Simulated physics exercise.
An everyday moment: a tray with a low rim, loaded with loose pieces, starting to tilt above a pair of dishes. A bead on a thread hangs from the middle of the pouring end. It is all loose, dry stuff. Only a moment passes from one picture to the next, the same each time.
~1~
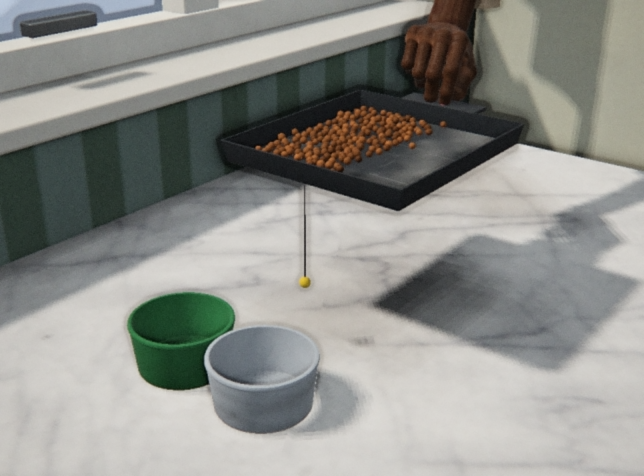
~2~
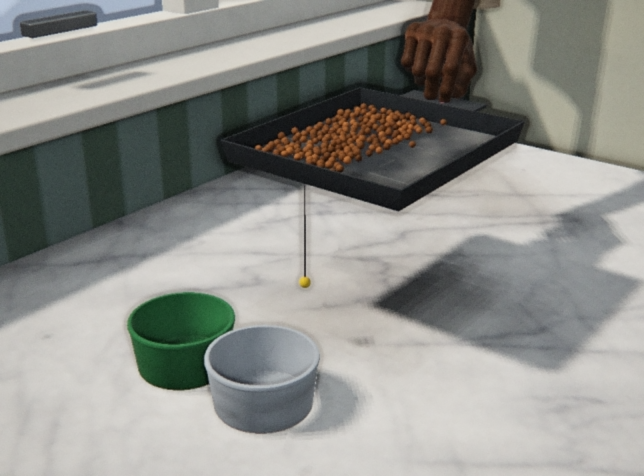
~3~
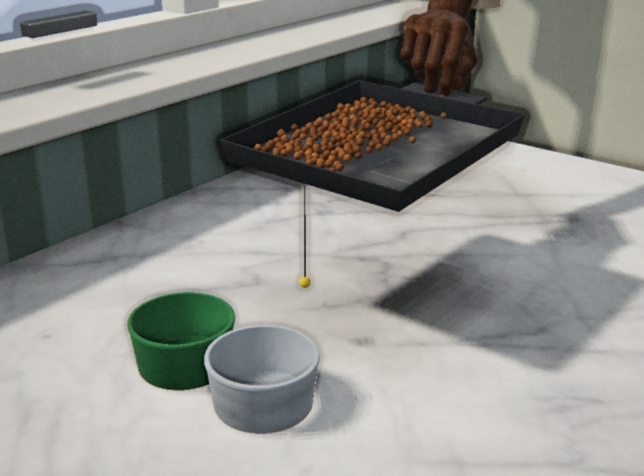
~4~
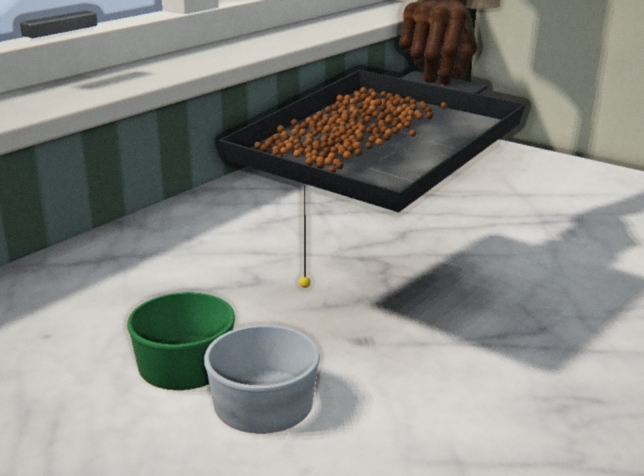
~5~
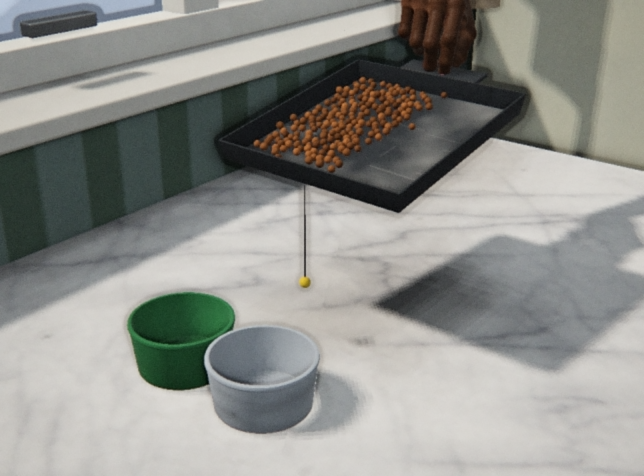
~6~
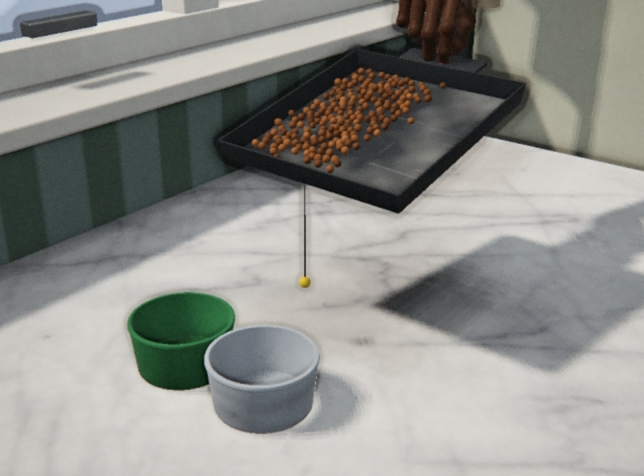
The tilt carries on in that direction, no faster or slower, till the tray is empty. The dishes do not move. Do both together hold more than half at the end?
Caught overall: Under half.
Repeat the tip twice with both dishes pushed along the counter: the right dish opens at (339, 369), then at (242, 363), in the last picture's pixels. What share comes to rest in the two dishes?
The first gives 60 %, the second 10 %.
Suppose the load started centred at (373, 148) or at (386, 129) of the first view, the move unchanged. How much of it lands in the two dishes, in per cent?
Near 20 % and 30 %.
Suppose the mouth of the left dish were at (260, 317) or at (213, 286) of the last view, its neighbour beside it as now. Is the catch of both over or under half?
In turn: Over half; most of it.
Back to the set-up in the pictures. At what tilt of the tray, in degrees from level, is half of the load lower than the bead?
At about 100°.
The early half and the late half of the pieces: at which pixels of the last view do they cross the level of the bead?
The first part at (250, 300); the rest at (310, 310).
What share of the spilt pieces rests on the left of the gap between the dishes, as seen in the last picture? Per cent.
Near 0 %.
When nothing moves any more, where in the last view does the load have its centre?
Roughly at (271, 372).
Just after the last frame, tray tipped steeply; almost all on the tray; just a few outside both; just a few in the air.
A moment on, tray tipped right over; roughly two thirds on the tray; just a few in the right dish; just a few in the left dish; just a few outside both; roughly a quarter in the air.
Further on, tray tipped past a quarter turn; about a tenth in the right dish; roughly a quarter in the left dish; roughly two thirds outside both.
When it is over, tray tipped past a quarter turn; about a tenth in the right dish; roughly a quarter in the left dish; roughly two thirds outside both.
